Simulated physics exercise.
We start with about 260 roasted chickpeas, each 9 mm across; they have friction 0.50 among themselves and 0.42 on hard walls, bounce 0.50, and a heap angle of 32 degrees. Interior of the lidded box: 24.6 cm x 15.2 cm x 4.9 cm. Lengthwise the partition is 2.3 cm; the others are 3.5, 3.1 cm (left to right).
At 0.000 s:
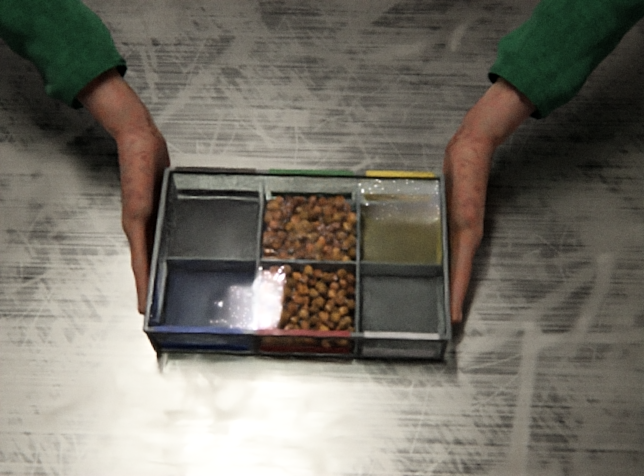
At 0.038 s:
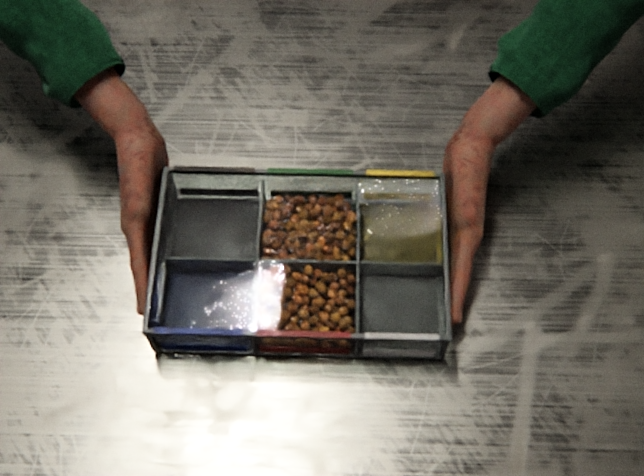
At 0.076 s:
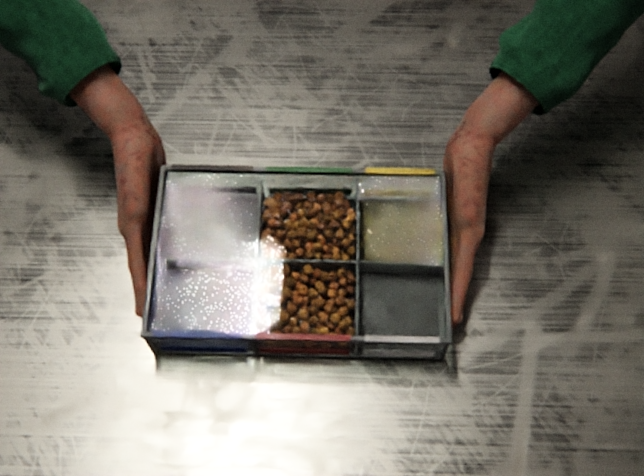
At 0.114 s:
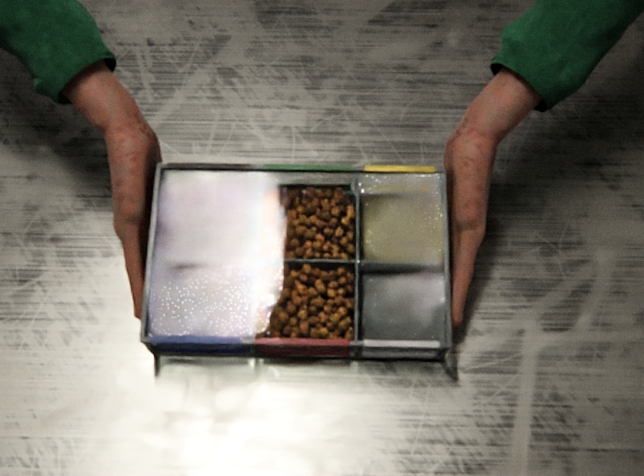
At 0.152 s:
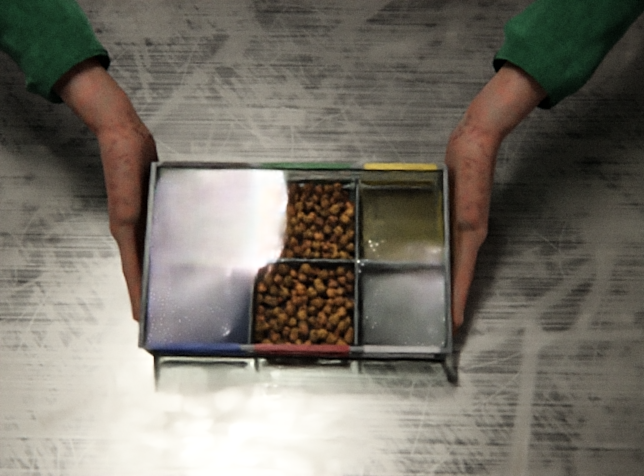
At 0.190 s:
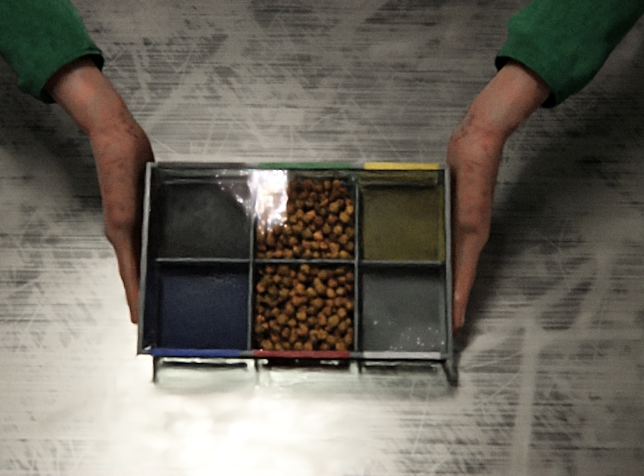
To begin with, two hands in green sleeves hold a clear-lidded, divided box with chickpeas filling its two middle compartments. The hands tilt the box slightly, its left front corner lowest, while bright glare spreads across the left compartments and then mostly clears; the chickpeas stay in their compartments.
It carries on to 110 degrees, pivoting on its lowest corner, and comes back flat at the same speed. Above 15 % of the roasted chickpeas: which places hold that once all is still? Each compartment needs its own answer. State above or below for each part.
Red: Above. Blue: Below. Green: Below. Yellow: Below. White: Below. Black: Below.
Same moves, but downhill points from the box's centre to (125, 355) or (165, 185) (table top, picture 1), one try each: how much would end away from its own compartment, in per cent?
Roughly 35 % for the first direction, roughly 25 % for the second.
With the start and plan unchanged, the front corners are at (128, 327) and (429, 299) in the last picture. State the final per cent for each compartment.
Each compartment ends with, in per cent, red 35, blue 5, green 50, yellow 0, white 0 and black 10.
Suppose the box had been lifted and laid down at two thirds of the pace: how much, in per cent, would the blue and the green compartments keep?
You'd end up with blue at 5 percent and green at 0 percent.
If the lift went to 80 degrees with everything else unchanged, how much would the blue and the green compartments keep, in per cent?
Shares after the change: Blue 0, green 20, per cent.
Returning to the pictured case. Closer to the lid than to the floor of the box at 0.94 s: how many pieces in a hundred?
Estimate: Near 70 per cent.
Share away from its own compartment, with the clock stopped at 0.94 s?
40 percent.
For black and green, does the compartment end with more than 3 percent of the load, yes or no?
For black, it does not, for green, it does not.
After 0.94 s, tilt 110 degrees; red 75 %, green 20 %, white 5 %.
Then, at 1.44 s, tilt 48 degrees; red 85 %, blue 5 %, white 5 %.
Then, at 2.00 s, tilt 0 degrees; red 85 %, blue 10 %, white 5 %.
By 2.6 s all is still; red 85 %, blue 10 %, green 0 %, yellow 0 %, white 5 %, black 0 %.
